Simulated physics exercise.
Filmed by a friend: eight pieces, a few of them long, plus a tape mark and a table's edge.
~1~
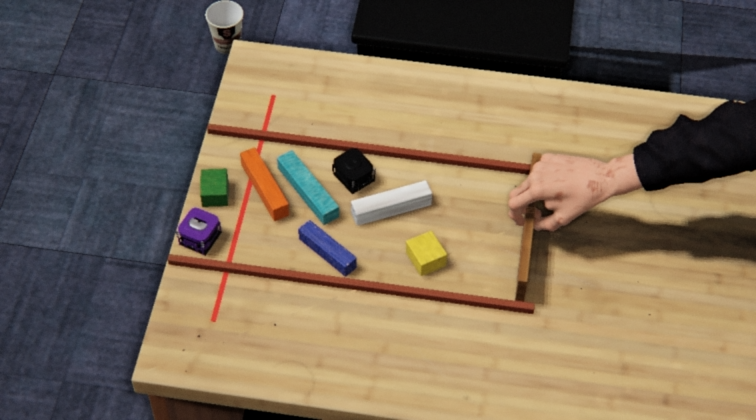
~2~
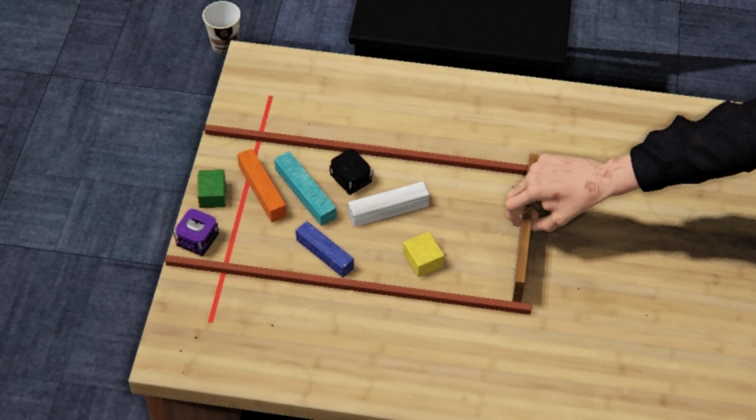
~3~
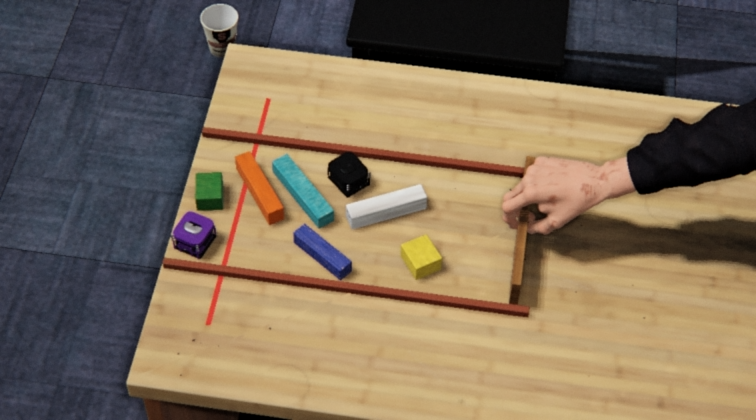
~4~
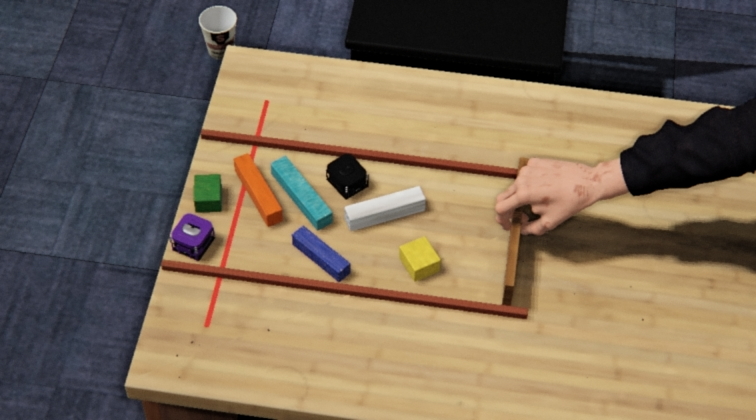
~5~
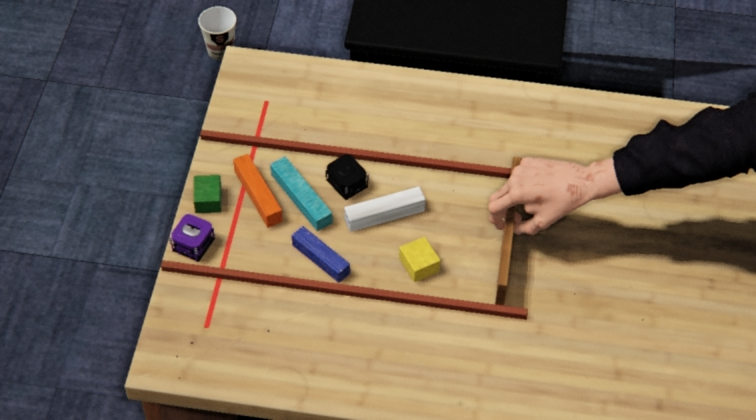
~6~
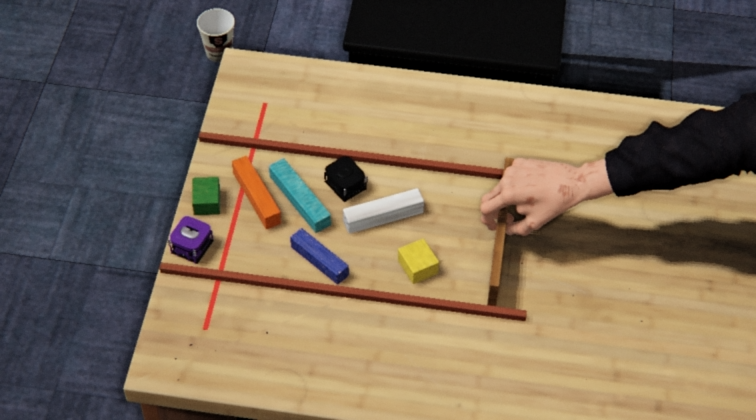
A hand slides a wooden board slightly left between two rails toward scattered colourful blocks.
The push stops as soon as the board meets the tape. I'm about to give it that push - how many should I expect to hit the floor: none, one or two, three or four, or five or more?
Expect three or four.
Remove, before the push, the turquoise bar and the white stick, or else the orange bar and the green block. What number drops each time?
1 in the first try, 1 in the second.
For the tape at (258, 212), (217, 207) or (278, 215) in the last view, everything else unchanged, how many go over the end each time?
Taken one after another, the numbers are 1, 4 and 0.
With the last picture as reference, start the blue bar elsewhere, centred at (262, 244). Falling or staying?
It simply keeps its place on top.
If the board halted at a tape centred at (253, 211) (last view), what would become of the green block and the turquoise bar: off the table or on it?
Green block: Is gone, turquoise bar: Is still there.
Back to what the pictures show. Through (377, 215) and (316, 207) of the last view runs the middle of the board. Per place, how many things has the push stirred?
It comes to 3 for the first spot, 6 for the other.
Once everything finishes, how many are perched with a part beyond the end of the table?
That'd be 2.
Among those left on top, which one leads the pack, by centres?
Closest at the end: The turquoise bar.
A little later, none off yet; purple case at rest near (191, 240); green block at rest near (206, 196); orange bar at rest near (256, 192).
Next, none off yet; purple case at rest near (191, 240); green block at rest near (206, 196); orange bar shifted a little near (234, 193).
When it is over, the number that fall off is three or four; down, orange bar, green block and purple case.
